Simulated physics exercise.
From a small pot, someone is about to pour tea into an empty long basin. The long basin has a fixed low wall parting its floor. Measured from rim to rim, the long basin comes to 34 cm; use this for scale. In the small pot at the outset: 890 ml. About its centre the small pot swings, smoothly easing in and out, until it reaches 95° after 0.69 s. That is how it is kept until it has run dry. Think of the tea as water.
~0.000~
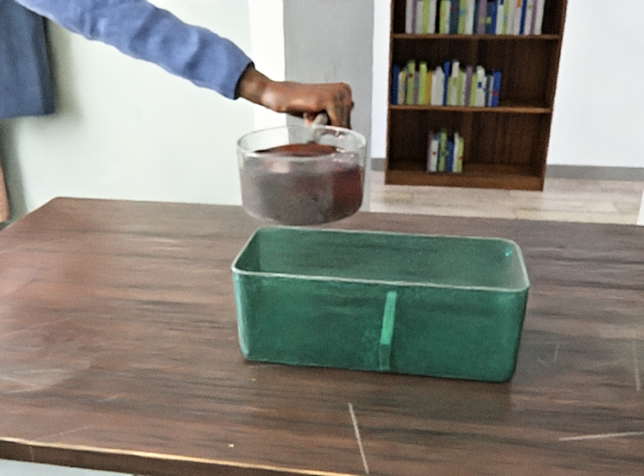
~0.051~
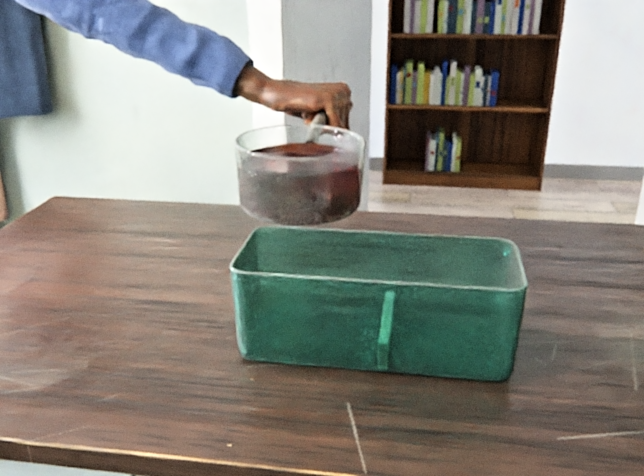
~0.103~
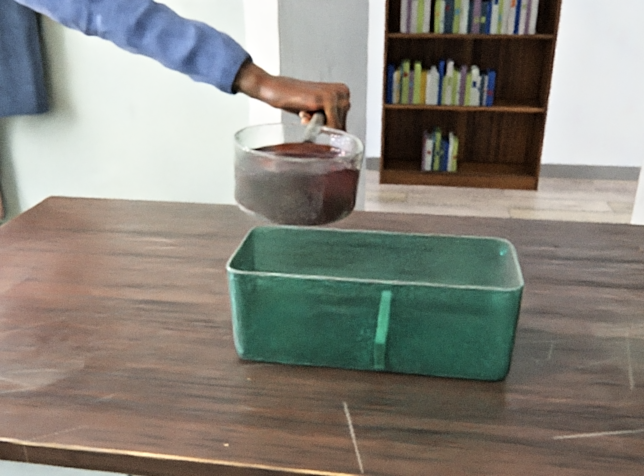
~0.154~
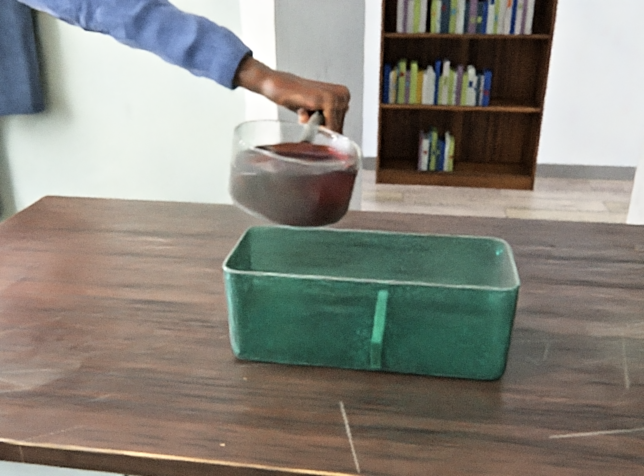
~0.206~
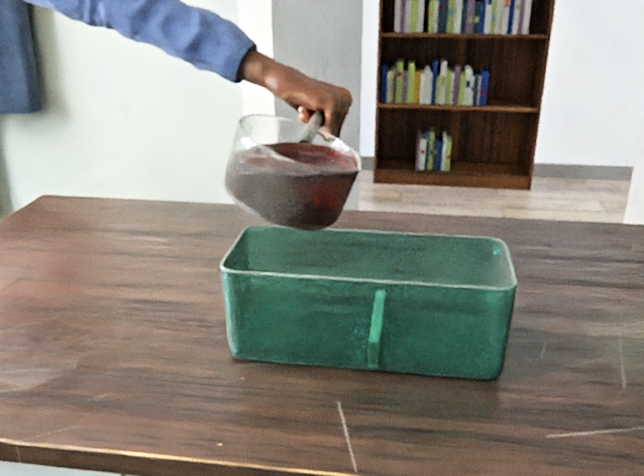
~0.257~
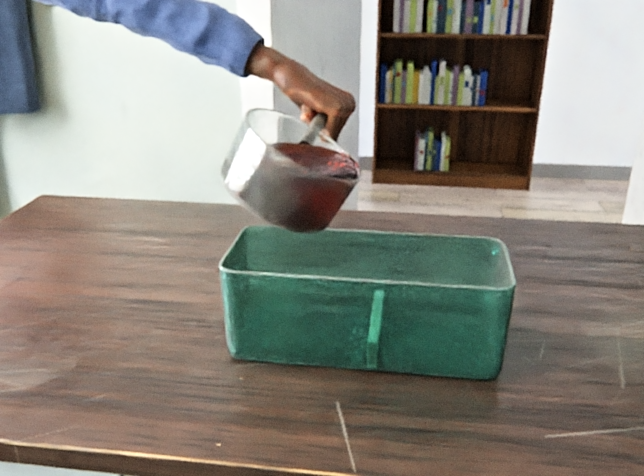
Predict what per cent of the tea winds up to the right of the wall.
Roughly 62 per cent is past the wall.
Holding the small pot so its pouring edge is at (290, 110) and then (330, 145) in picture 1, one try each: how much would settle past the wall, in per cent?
Respectively about 20 and 25 percent.
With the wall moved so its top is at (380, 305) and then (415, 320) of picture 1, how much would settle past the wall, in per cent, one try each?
80 in a hundred, followed by 30 in a hundred.
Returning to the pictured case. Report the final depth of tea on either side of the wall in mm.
Depths: Left near 14 mm, right near 28 mm.
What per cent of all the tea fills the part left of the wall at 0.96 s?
Left share: Approx. 30 %.
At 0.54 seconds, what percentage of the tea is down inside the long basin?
About 28%.
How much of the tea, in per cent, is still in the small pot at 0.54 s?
Roughly 42 per cent.
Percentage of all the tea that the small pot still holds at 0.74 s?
12 %.
After 0.54 s the tilt is 84° and 41 per cent is still to pour, 2 is left of the wall and 26 right of it.
After 0.74 s the tilt is 95° and 12 per cent is still to pour, 19 is left of the wall and 64 right of it.
After 0.96 s the tilt is 95° and 3 per cent is still to pour, 30 is left of the wall and 65 right of it.
After 1.19 s the tilt is 95° and 1 per cent is still to pour, 35 is left of the wall and 63 right of it.
In the end 37 per cent lies left of the wall, 62 right of it and 1 outside.
